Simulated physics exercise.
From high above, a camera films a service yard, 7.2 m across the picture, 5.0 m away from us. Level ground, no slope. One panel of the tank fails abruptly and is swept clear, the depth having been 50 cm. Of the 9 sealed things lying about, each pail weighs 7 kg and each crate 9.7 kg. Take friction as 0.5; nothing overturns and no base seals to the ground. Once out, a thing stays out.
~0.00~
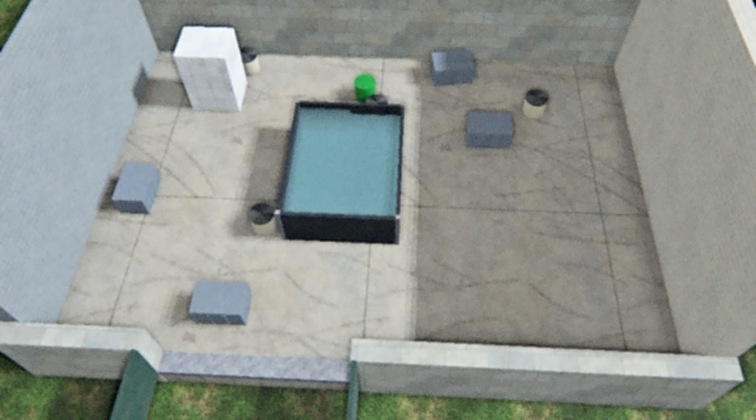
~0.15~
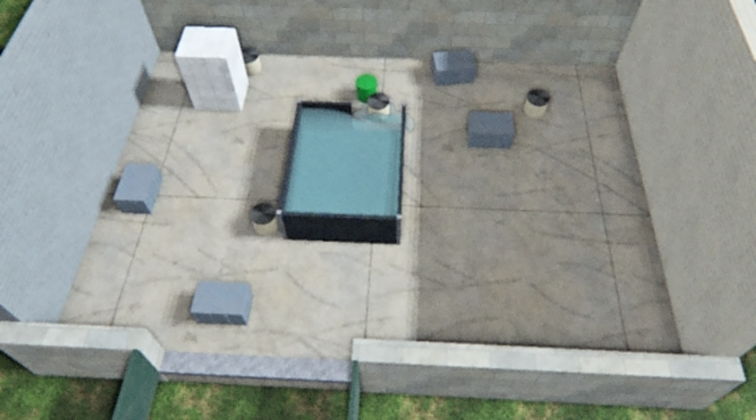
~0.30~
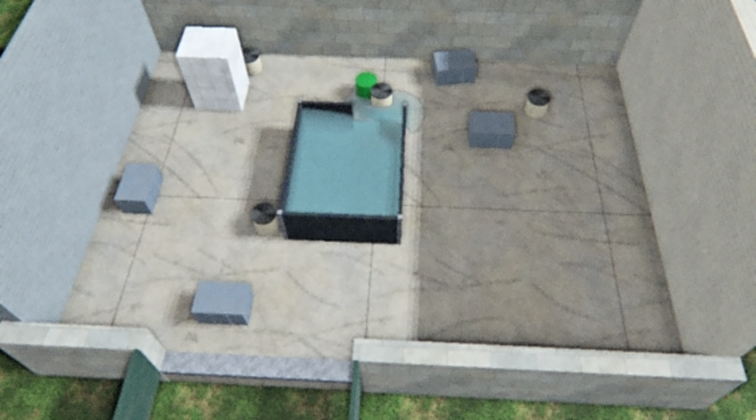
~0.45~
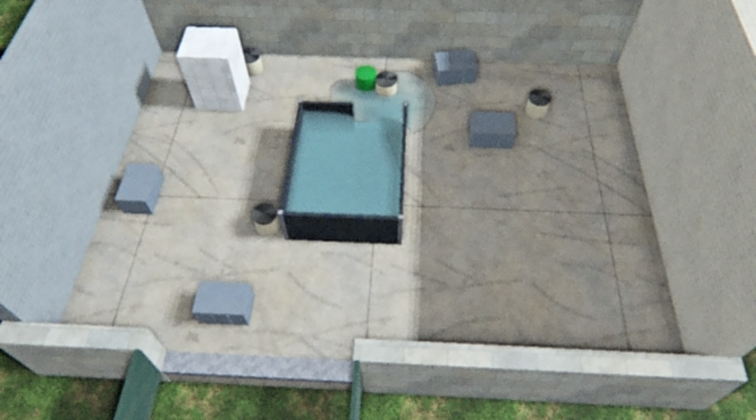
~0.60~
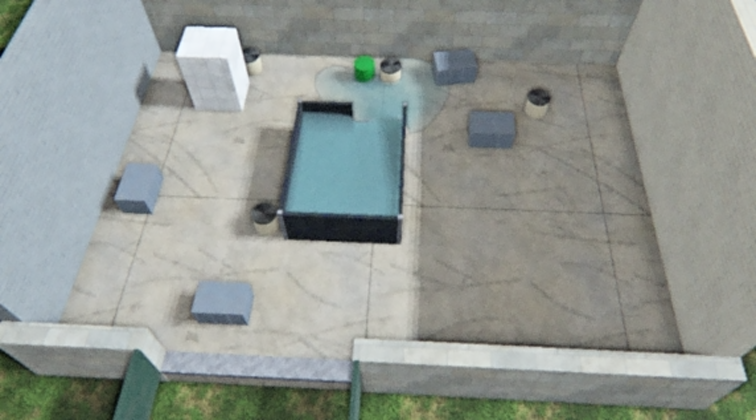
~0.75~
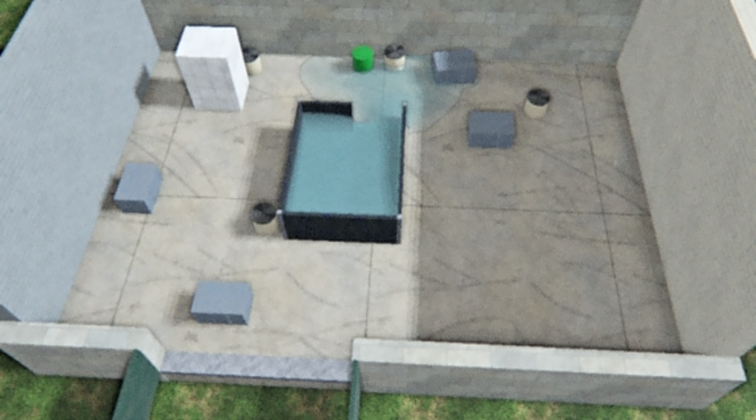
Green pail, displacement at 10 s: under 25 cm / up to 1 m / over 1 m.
I'm guessing it covers a long distance.
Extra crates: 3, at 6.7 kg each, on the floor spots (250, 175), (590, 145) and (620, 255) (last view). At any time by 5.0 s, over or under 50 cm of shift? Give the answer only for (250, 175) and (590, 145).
One by one: Within it, then beyond it.
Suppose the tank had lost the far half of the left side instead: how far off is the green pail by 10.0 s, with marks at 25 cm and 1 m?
Outcome for the green pail: It remains nearly still.
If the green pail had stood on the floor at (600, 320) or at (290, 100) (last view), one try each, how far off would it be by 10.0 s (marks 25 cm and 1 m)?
I'd say it does not really move on the first try and it does not really move on the second.
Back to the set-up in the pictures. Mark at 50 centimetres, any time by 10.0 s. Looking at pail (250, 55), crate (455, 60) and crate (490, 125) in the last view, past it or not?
Taking them in order: Exceeded, exceeded and fell shy.
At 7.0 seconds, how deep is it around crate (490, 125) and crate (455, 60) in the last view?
Roughly 2 and 3 cm.
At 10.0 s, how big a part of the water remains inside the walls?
Around 100 per cent of the water is still in there.
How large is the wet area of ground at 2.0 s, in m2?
I'd put it close to 9.5 m2.
After 2.0 s the green pail is near (287, 59), 1.3 m from its start, aground; 0 of 9 are out; 1 afloat.
After 4.5 s the green pail is near (256, 109), 1.7 m from its start, aground; 0 of 9 are out; 0 afloat.
After 7.0 s the green pail is near (256, 109), 1.7 m from its start, aground; 0 of 9 are out; 0 afloat.
After 10.0 s the green pail is near (256, 109), 1.7 m from its start, aground; 0 of 9 are out; 0 afloat.
